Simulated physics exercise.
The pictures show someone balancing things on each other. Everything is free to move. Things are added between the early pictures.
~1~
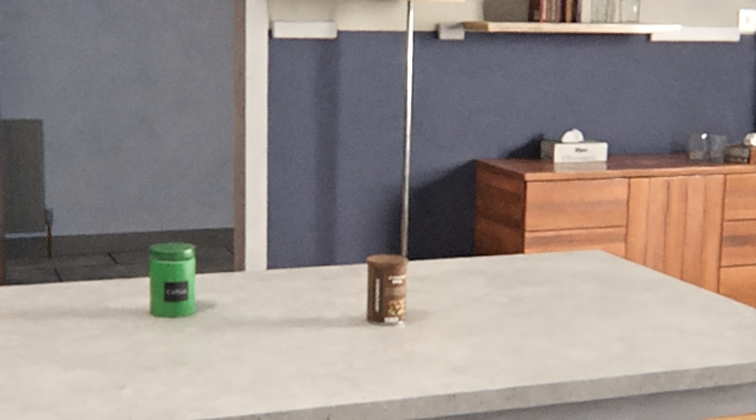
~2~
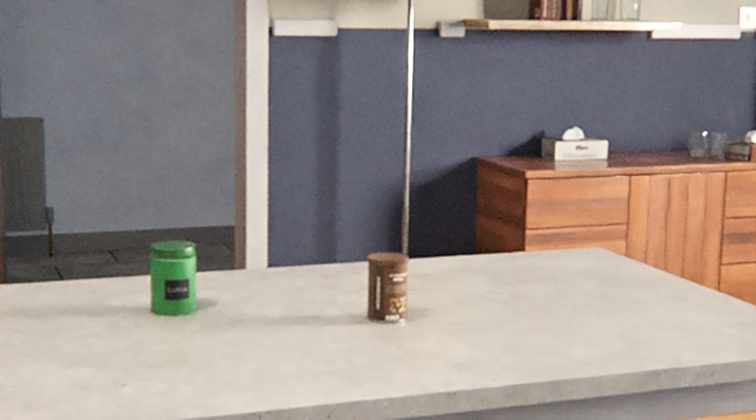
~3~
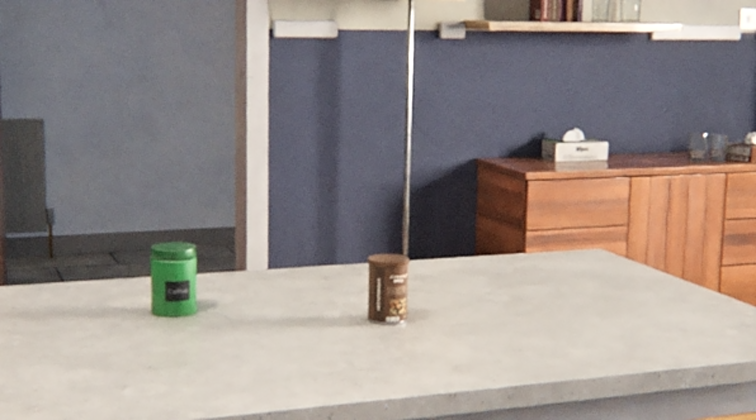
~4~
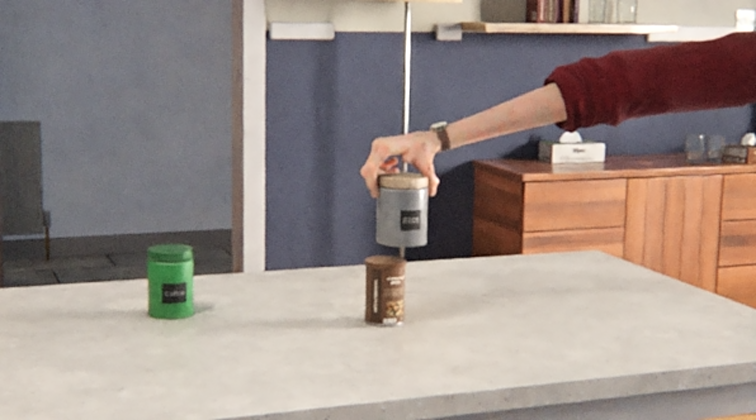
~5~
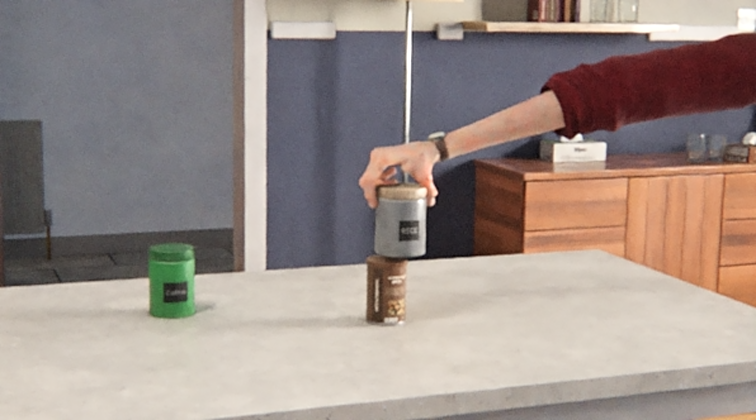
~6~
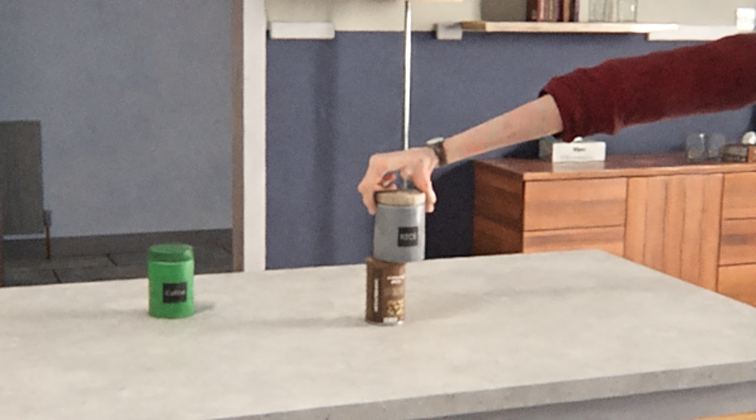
A hand brings in a grey jar and lowers it onto the brown tin.
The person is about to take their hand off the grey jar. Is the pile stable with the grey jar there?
It holds.
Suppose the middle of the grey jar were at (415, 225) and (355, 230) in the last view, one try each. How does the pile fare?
In the first case it gives way; in the second case it loses its balance.
Then, 0.20 s on from there, no change.
Then, 0.60 s on from there, grey jar resting near (400, 225).
In the end, all 3 unmoved. At the end, from the last picture's camera, grey jar near (400, 225). The pile keeps its balance.
